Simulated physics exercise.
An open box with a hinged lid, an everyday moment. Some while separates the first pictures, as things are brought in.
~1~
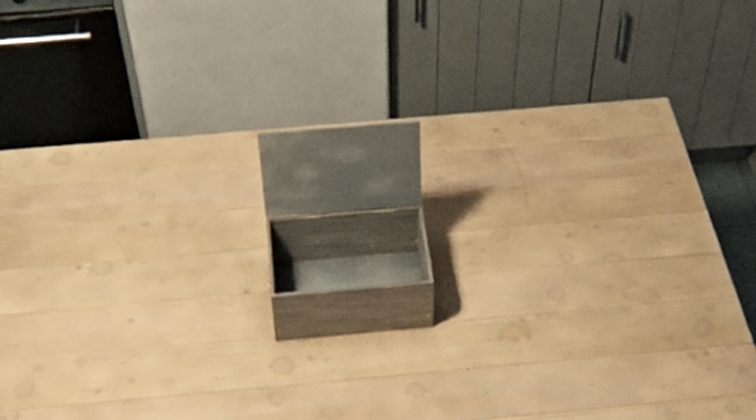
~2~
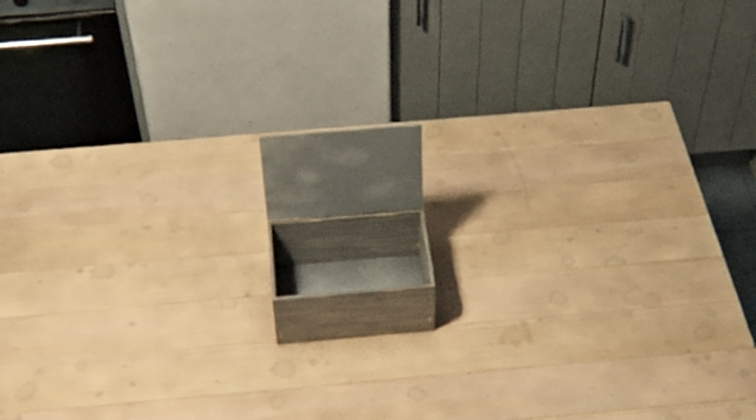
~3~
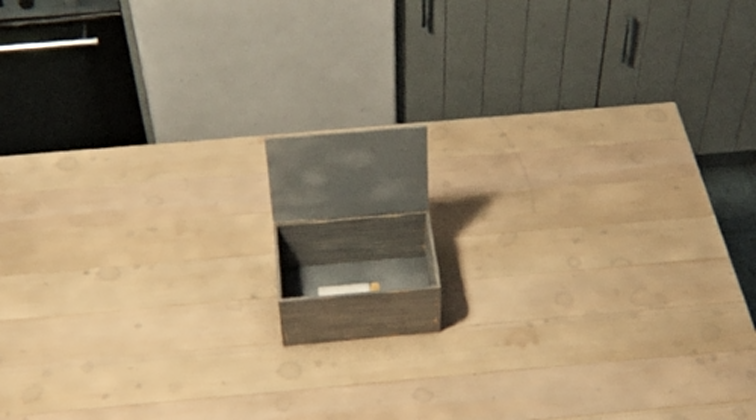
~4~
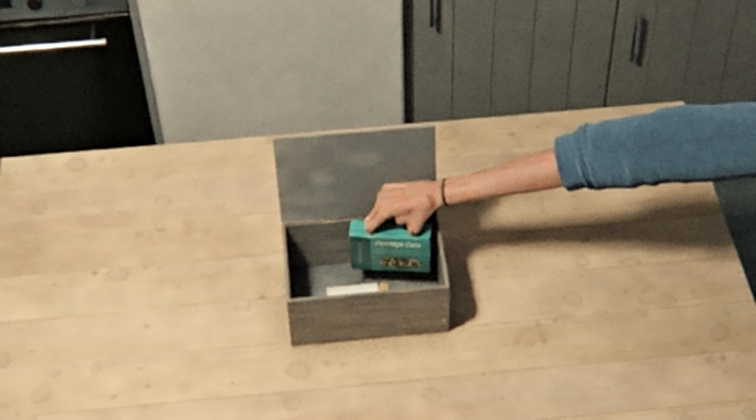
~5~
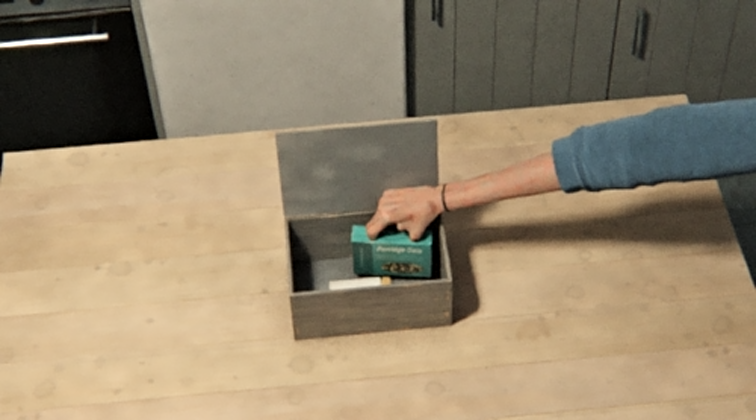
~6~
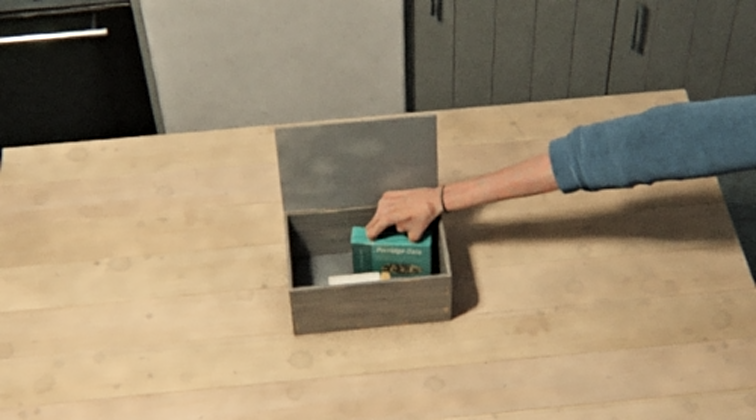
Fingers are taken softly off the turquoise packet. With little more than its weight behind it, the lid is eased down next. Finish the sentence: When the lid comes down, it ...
When the lid comes down, it meets the rim.
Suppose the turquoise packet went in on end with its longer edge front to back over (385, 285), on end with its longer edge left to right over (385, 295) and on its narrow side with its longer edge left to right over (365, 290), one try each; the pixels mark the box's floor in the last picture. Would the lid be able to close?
Trial 1: Lid propped open. Trial 2: Lid propped open. Trial 3: Lid fully lowered.
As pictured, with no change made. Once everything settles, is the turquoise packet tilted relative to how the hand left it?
As it turns out, the turquoise packet keeps its original angle.
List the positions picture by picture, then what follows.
The last thing is not in view yet, in the first picture.
The last thing is not in view yet, in the second picture.
The last thing is not in view yet, in the third picture.
On its way; turquoise packet (391, 246), in the fourth picture.
On its way; turquoise packet (392, 252), in the fifth picture.
Put in, still held; turquoise packet (392, 253), in the sixth picture.
Then, 1.30 s after the last picture, lid 81° above the rim.
Then, 1.70 s after the last picture, lid 45° above the rim.
Then, 1.90 s after the last picture, lid 17° above the rim.
At rest, lid shut; both in place. Seen from the same camera at the end, turquoise packet near (392, 253).
